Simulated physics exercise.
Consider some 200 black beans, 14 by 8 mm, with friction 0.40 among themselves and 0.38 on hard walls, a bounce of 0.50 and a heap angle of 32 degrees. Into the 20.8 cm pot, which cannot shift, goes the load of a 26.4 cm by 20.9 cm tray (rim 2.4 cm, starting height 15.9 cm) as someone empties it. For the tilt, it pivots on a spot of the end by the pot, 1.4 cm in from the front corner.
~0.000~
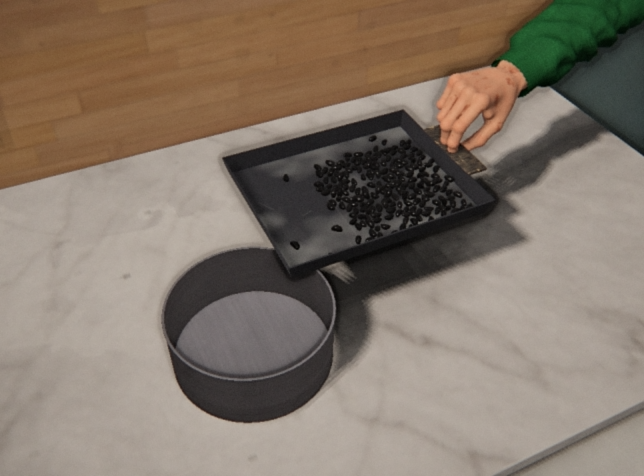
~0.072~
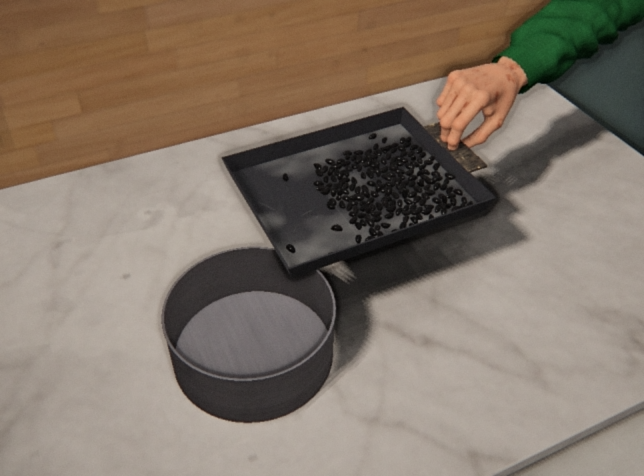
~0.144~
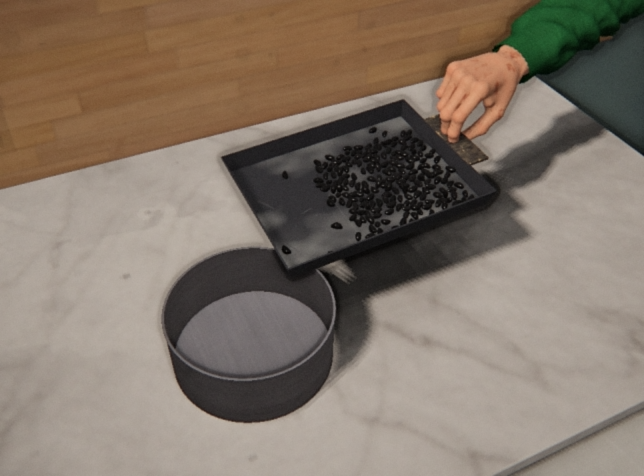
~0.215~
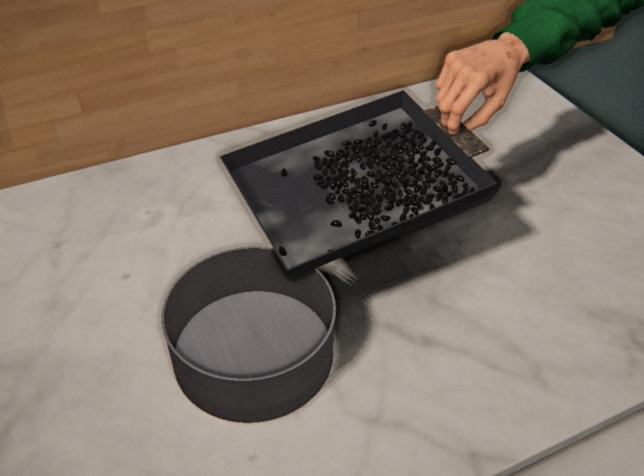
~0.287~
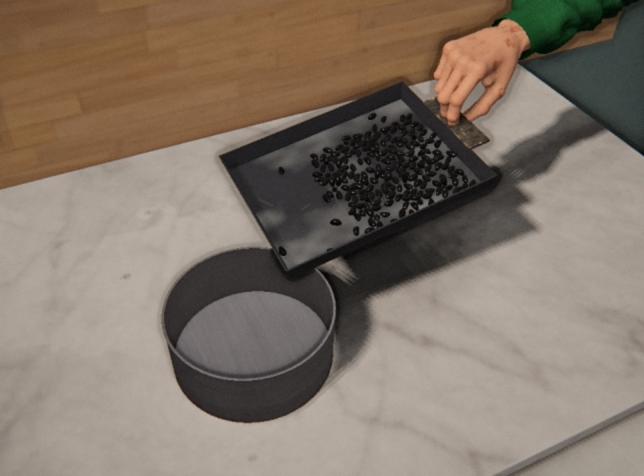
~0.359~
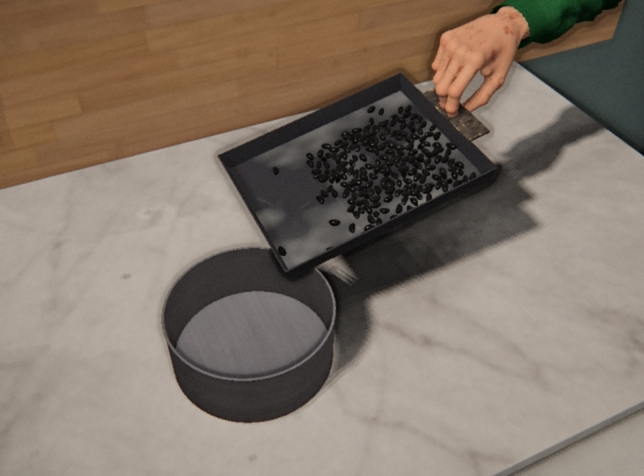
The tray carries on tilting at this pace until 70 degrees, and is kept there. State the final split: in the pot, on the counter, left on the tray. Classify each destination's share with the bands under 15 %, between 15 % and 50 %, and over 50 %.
Pot: Between 15 % and 50 %; counter: Under 15 %; tray: Over 50 %.
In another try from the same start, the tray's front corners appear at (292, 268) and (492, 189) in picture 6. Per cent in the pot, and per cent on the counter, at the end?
Pot 25 % / counter 40 %.
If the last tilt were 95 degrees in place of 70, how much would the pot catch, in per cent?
In that case it comes to about 95 in a hundred.
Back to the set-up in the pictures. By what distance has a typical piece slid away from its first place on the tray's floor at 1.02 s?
About 13 cm.
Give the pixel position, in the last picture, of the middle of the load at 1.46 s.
Load centre est.: (272, 222) px.
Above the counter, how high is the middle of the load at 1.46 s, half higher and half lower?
Around 20 cm up.
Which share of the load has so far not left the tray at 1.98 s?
About 85% of the load.
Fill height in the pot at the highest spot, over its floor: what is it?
1.0 cm.
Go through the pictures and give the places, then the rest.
Tray tilt 0 degrees, front corners at (292, 263) and (487, 198); middle of the pieces at (390, 187); pot at (249, 307), in the first picture.
Tray tilt 1 degrees, front corners at (292, 263) and (488, 196); middle of the pieces at (390, 185), in the second picture.
Tray tilt 3 degrees, front corners at (291, 263) and (488, 189), lowest corner left front; middle of the pieces at (391, 180), in the third picture.
Tray tilt 6 degrees, front corners at (290, 264) and (489, 182), lowest corner left front; middle of the pieces at (391, 175), in the fourth picture.
Tray tilt 9 degrees, front corners at (289, 264) and (489, 174), lowest corner left front; middle of the pieces at (390, 169), in the fifth picture.
Tray tilt 12 degrees, front corners at (288, 265) and (489, 167), lowest corner left front; middle of the pieces at (380, 167); pot at (249, 307). Its pace works out near 40 degrees a second, in the sixth picture.
After 1.02 s, tilt 39 degrees; the tray holds 100 %, the pot 0 %.
After 1.46 s, tilt 57 degrees; the tray holds 95 %, the pot 0 %.
After 1.98 s, tilt 70 degrees; the tray holds 85 %, the pot 10 %.
By 3.3 s all is still; pot 35 %, counter 0 %, tray 60 %.
